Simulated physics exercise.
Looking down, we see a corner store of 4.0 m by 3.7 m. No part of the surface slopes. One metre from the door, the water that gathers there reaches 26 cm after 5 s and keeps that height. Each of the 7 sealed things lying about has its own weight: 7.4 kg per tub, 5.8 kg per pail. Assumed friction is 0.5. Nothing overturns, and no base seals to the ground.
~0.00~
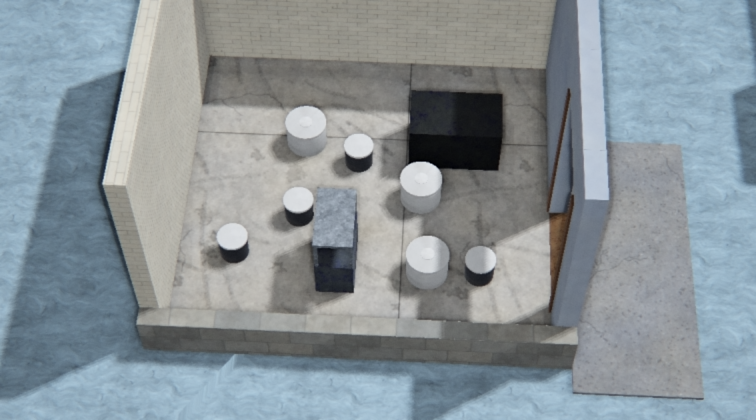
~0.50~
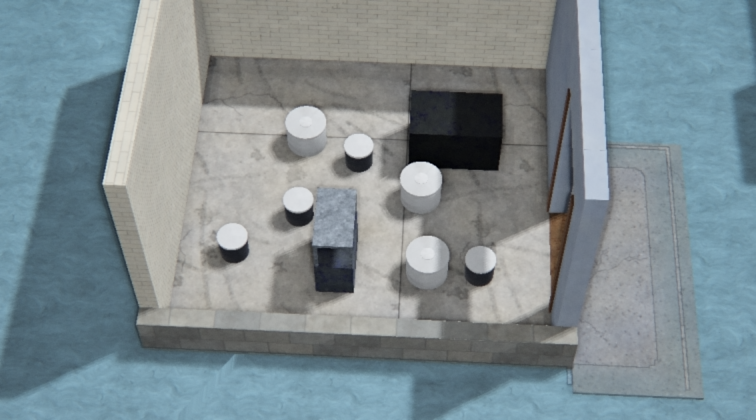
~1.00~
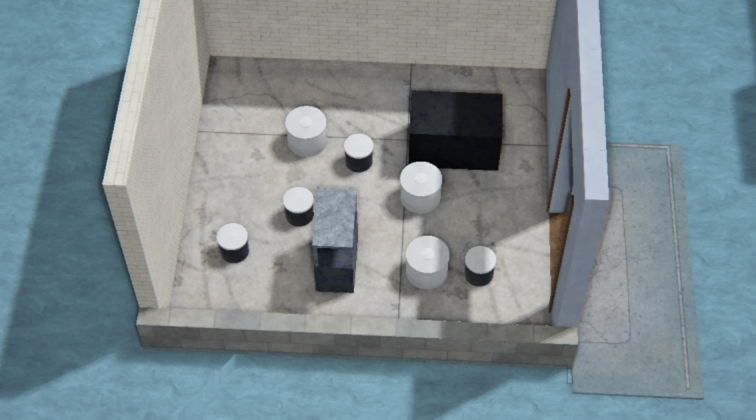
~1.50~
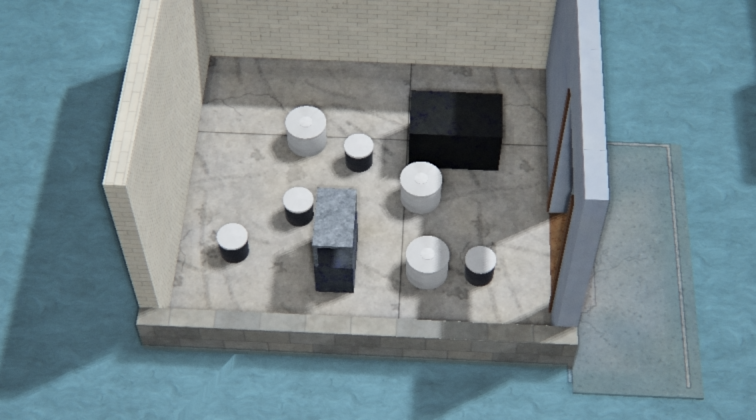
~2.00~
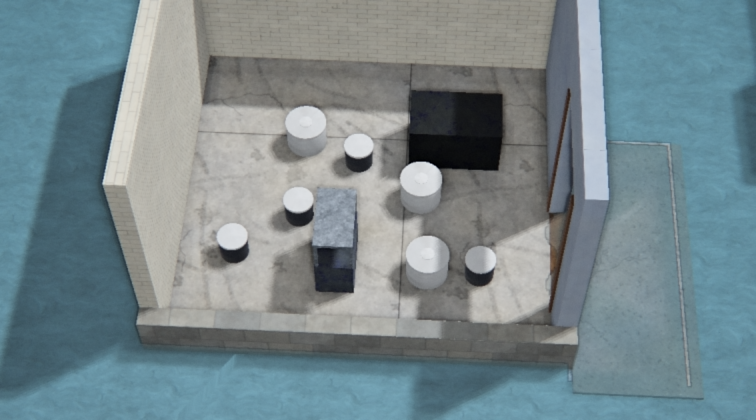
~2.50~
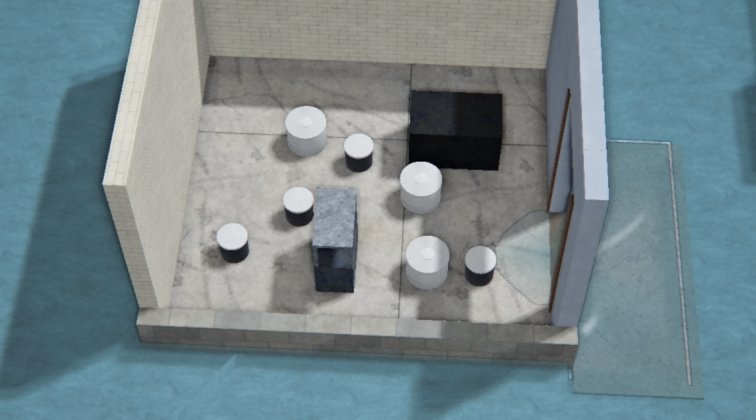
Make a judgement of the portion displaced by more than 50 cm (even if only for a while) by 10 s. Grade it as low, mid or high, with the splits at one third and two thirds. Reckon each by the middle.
Grade: High, two thirds or more.
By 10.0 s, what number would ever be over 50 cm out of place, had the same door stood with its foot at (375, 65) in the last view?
Then 6 of them would.
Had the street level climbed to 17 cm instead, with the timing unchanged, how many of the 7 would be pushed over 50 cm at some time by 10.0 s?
The count would be 3.
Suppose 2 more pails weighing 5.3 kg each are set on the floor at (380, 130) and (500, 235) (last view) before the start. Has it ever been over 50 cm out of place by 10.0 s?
Inside the limit, then above the limit.
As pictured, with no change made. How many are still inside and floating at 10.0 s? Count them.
Of them, 7.
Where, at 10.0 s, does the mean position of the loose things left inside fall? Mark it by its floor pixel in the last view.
Somewhere near (282, 156).
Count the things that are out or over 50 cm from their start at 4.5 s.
1.
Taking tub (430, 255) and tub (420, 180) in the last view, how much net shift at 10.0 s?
They sit 150 cm and 200 cm away, in the order given.
After 3.5 s 0 of 7 are over 50 cm from their spots; 0 afloat.
After 4.5 s 1 of 7 are over 50 cm from their spots; 0 afloat.
After 7.0 s 5 of 7 are over 50 cm from their spots; 3 afloat.
After 10.0 s 7 of 7 are over 50 cm from their spots, and 7 have been at some point; 7 afloat.
